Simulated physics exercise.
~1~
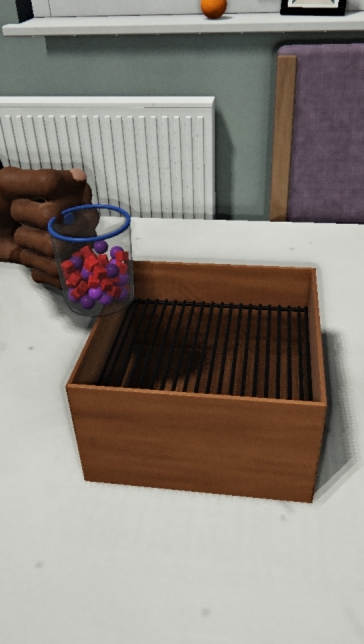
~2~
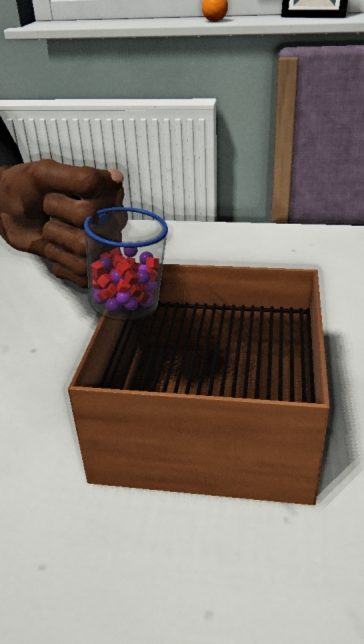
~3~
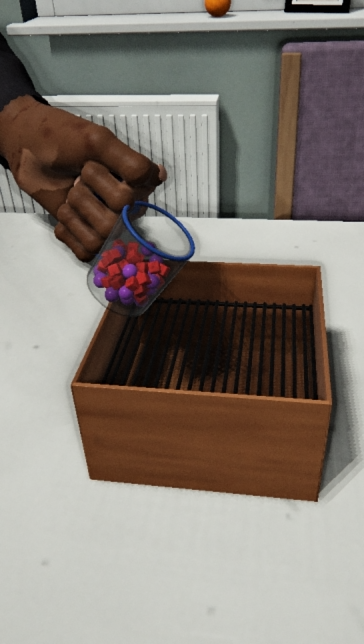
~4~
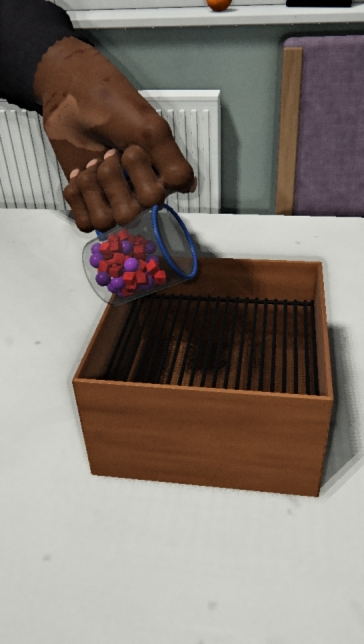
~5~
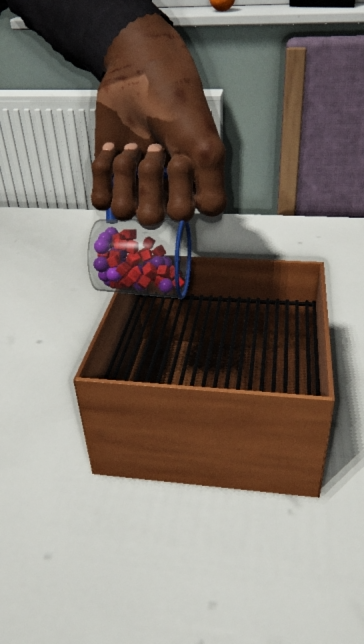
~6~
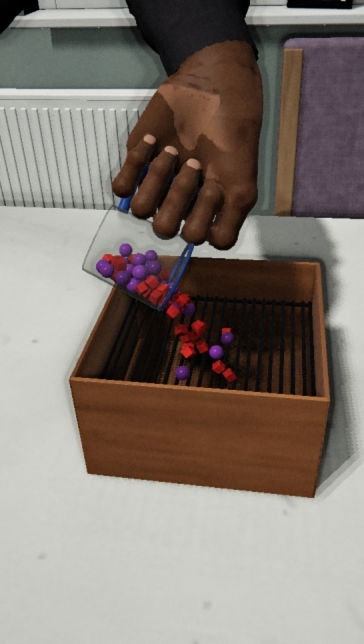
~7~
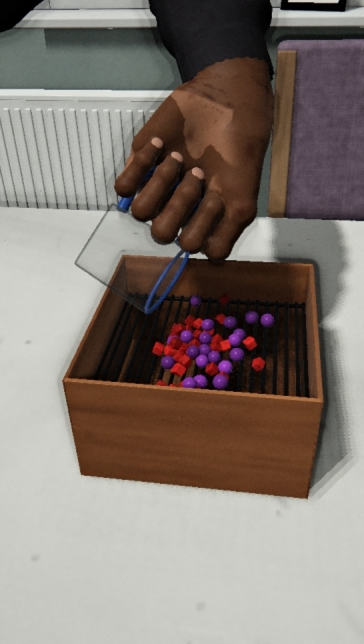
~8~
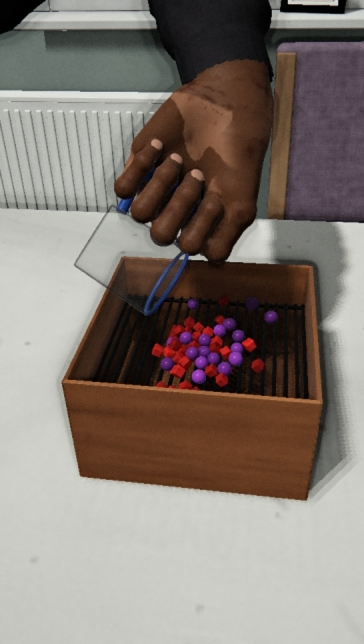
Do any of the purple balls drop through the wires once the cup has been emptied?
No, the purple balls all stay on top of the wires, resting in a heap together with the red pieces.
